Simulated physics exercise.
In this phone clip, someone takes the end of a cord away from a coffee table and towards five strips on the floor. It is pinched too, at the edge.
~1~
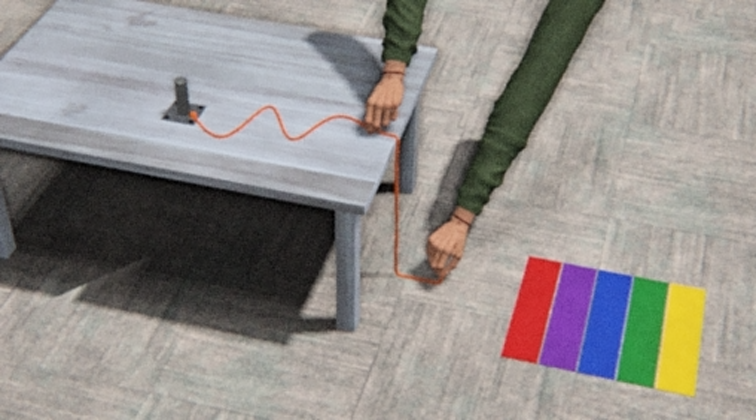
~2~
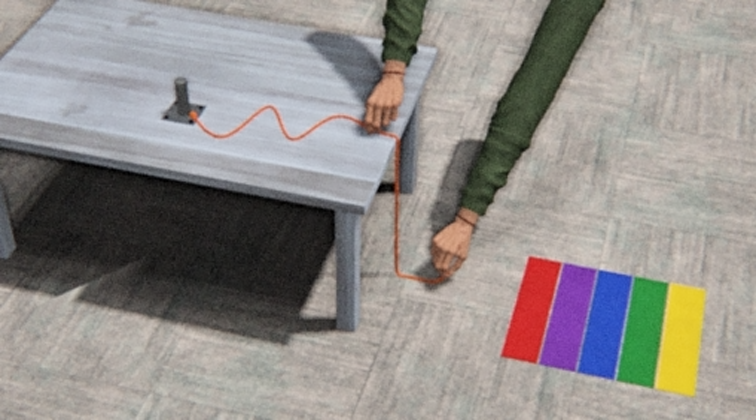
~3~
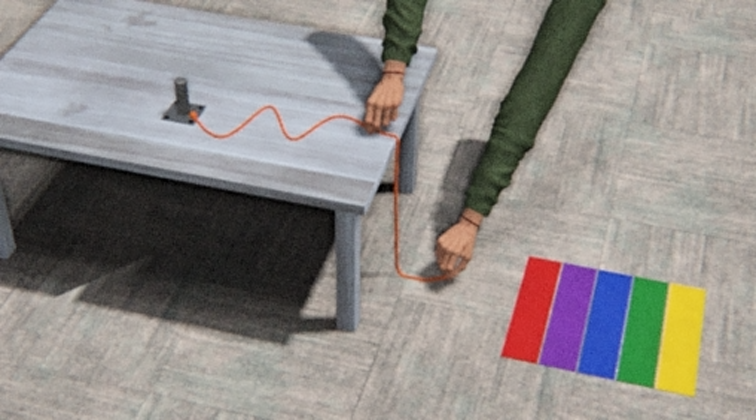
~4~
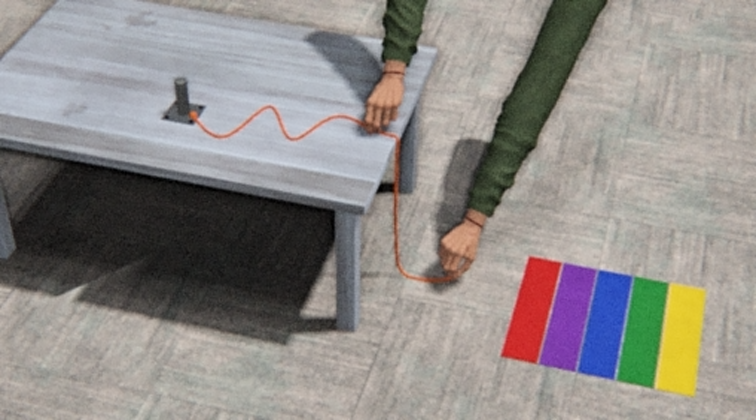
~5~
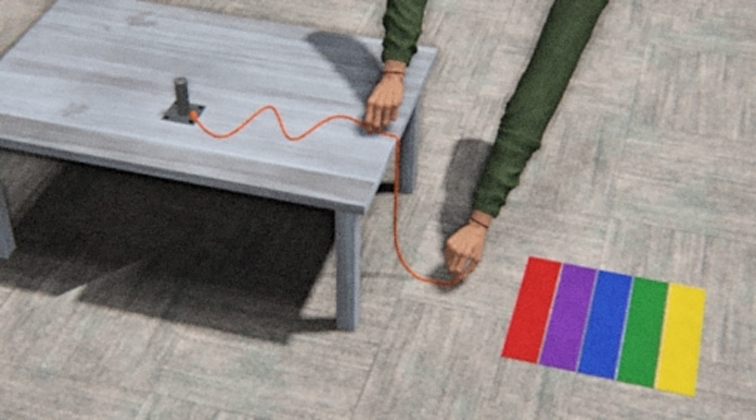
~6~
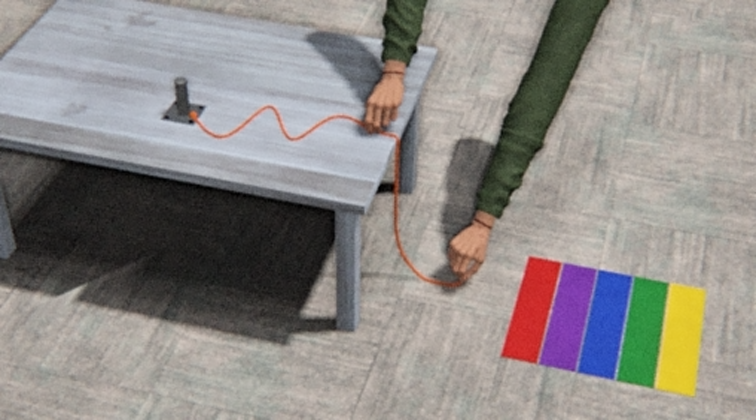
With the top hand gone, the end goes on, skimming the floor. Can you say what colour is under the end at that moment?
Yes, it is yellow.
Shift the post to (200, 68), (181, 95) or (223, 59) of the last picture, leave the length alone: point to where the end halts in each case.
(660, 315), (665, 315) and (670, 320).
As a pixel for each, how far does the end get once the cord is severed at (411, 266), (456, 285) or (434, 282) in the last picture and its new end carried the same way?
About (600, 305), then (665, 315), then (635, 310).
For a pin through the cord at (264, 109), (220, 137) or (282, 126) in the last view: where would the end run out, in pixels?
Approximately (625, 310), (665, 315) and (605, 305) respectively.
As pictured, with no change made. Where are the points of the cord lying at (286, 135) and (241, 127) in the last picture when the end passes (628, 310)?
(364, 137) for the first, (268, 122) for the second.
A little later, end near (628, 310); over blue.
Next, end near (662, 317); over green.
When it is tight, end near (683, 321); over yellow. It halts on the yellow strip.
